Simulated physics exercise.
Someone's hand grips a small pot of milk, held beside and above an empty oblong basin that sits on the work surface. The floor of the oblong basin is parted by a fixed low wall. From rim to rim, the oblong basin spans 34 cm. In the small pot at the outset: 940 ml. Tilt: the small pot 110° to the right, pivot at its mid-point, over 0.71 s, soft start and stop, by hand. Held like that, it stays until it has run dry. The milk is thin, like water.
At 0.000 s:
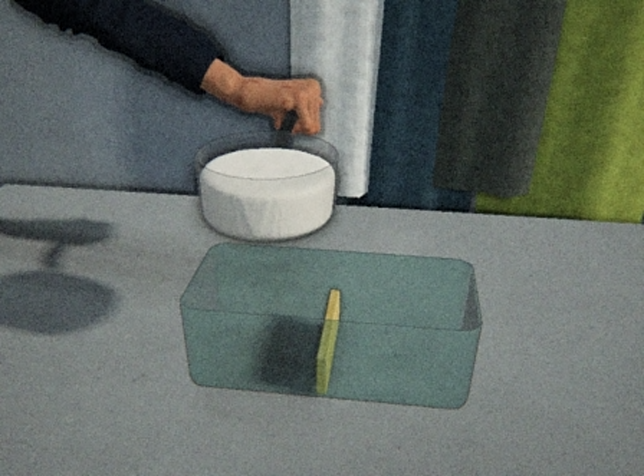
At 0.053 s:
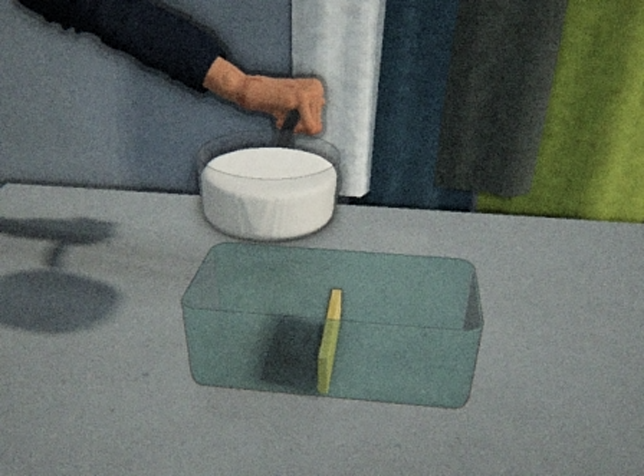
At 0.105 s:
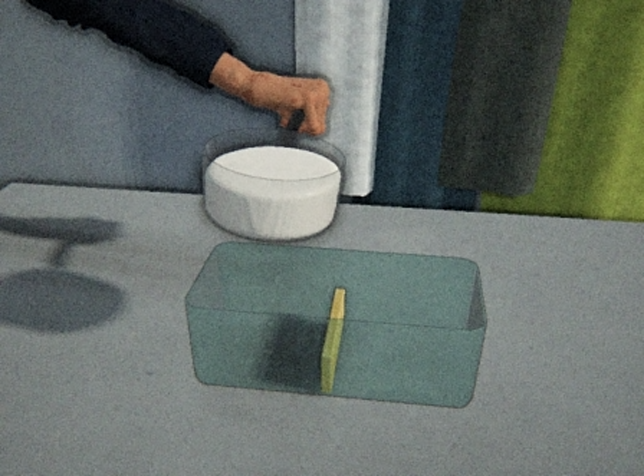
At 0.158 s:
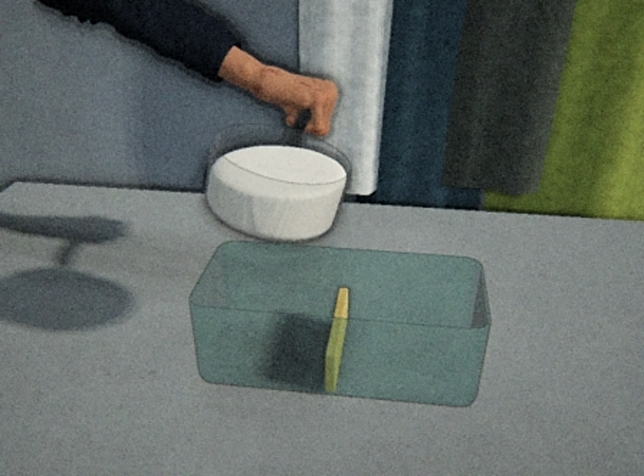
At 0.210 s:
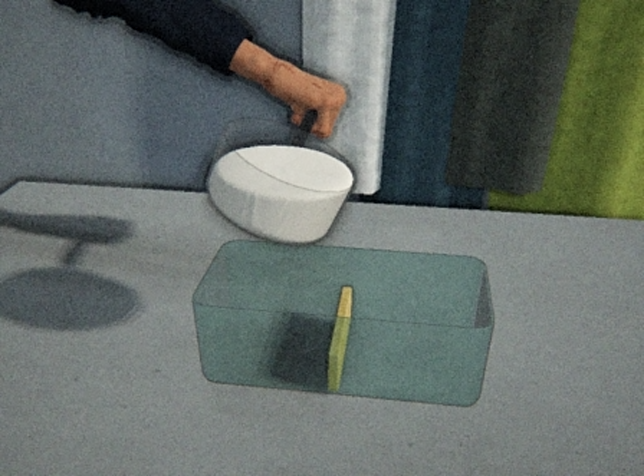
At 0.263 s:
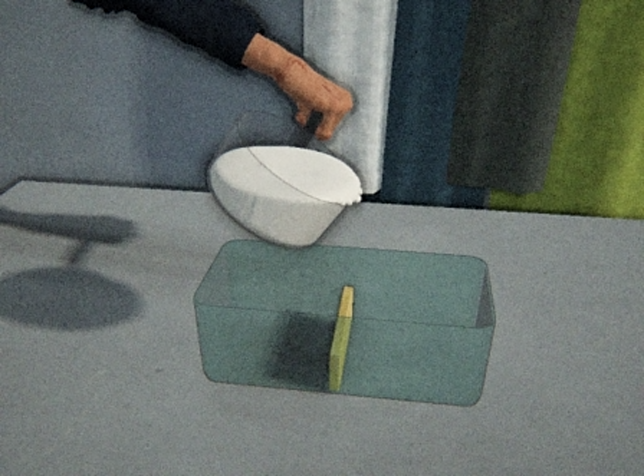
A hand tilting a small clear pot of white milk gradually to the right above an empty oblong basin with a low divider.
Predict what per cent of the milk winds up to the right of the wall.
Roughly 79 per cent is past the wall.
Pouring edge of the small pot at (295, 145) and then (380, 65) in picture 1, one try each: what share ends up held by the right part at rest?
Near 50 in a hundred on the first go and near 80 in a hundred on the second.
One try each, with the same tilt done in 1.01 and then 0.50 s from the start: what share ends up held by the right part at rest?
Some 85 and 70 per cent, in that order.
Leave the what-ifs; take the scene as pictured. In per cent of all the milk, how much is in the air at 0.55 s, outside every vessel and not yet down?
Roughly 34 %.
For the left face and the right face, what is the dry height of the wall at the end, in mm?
Close to 46 mm left and close to 24 mm right.
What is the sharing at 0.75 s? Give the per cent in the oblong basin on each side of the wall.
About 12 left, about 76 right.
By 0.55 s the tilt is 96° and 23 per cent is still to pour, 0 is left of the wall and 43 right of it.
By 0.75 s the tilt is 110° and 4 per cent is still to pour, 12 is left of the wall and 76 right of it.
By 0.97 s the tilt is 110° and 0 per cent is still to pour, 20 is left of the wall and 79 right of it.
By 1.21 s the tilt is 110° and 0 per cent is still to pour, 20 is left of the wall and 79 right of it.
At rest 20 per cent lies left of the wall, 79 right of it and 1 outside.
